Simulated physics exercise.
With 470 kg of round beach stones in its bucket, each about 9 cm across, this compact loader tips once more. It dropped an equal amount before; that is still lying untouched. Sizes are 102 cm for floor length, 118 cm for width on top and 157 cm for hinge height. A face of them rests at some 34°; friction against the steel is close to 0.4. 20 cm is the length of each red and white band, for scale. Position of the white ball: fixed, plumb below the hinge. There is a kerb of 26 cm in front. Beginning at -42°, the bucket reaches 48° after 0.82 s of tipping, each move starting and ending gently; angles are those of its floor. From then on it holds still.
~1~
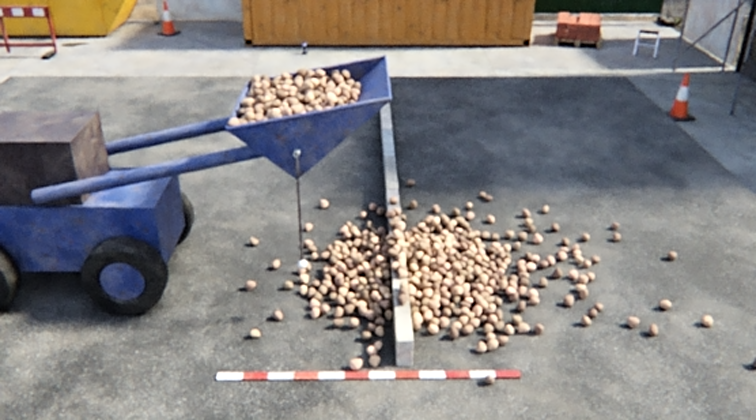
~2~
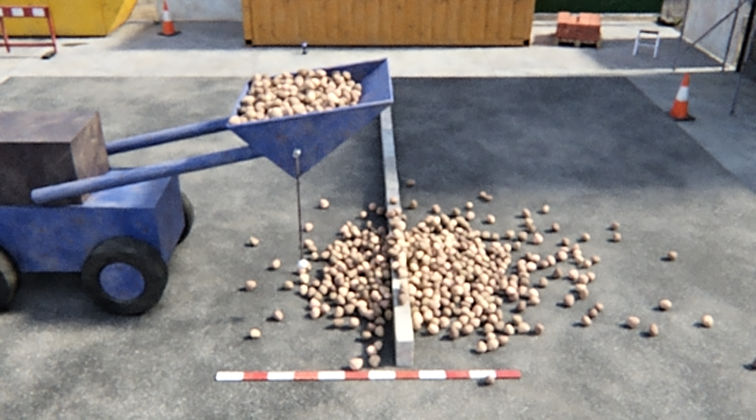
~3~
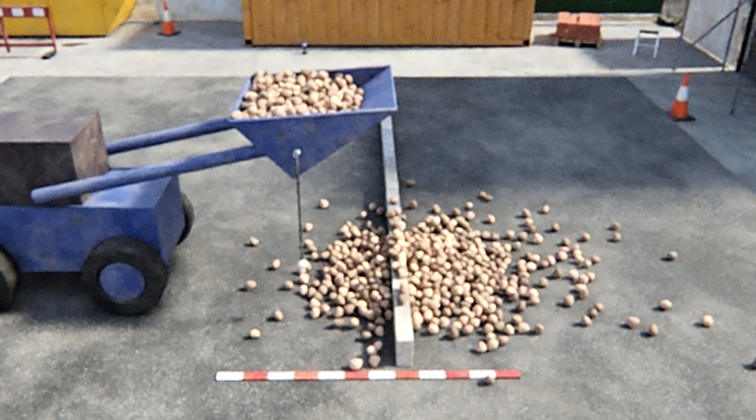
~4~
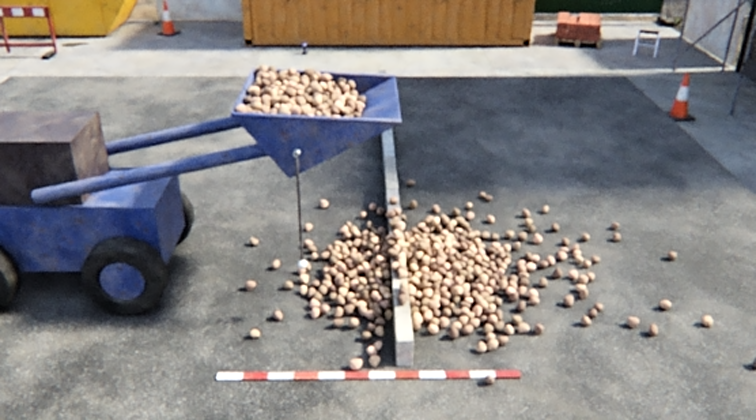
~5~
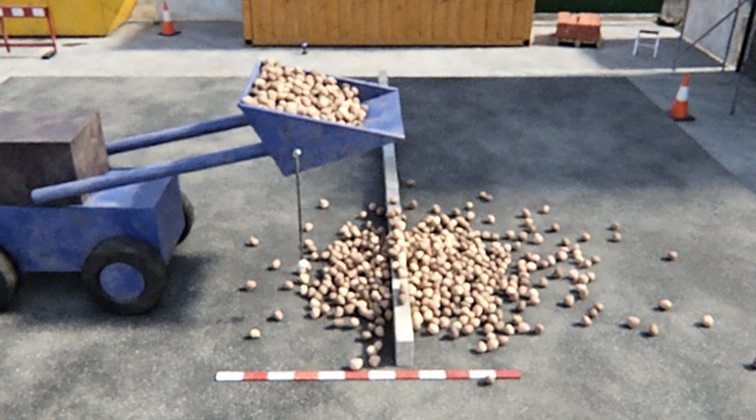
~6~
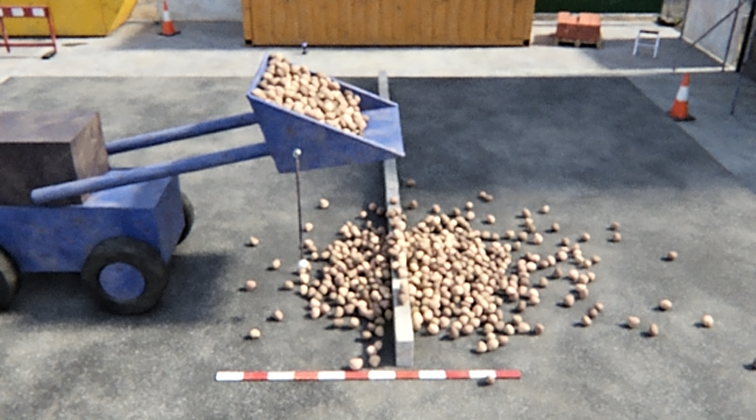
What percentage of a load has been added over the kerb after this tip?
55 %.
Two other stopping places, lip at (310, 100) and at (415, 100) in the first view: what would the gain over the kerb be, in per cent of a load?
Near 0 per cent from the first place, 90 from the second.
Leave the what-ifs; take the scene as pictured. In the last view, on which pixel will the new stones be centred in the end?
Centre: Approx. (414, 265).
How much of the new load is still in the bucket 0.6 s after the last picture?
Close to 65 in a hundred.
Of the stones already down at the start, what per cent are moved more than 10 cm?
About 20 %.
Then, 0.3 s after the last picture the floor is at 35°; in per cent of one load, 100 in the bucket, 41 on this side of the kerb, 59 over the kerb; the foremost stones are at (679, 291).
Then, 0.6 s after the last picture the floor is at 48°; in per cent of one load, 65 in the bucket, 76 on this side of the kerb, 59 over the kerb; the foremost stones are at (679, 291).
Then, 0.9 s after the last picture the floor is at 48°; in per cent of one load, 5 in the bucket, 99 on this side of the kerb, 96 over the kerb; the foremost stones are at (679, 291).
Then, 3.7 s after the last picture the floor is at 48°; in per cent of one load, 0 in the bucket, 86 on this side of the kerb, 114 over the kerb; the foremost stones are at (663, 269). Net gain over the kerb, 55.
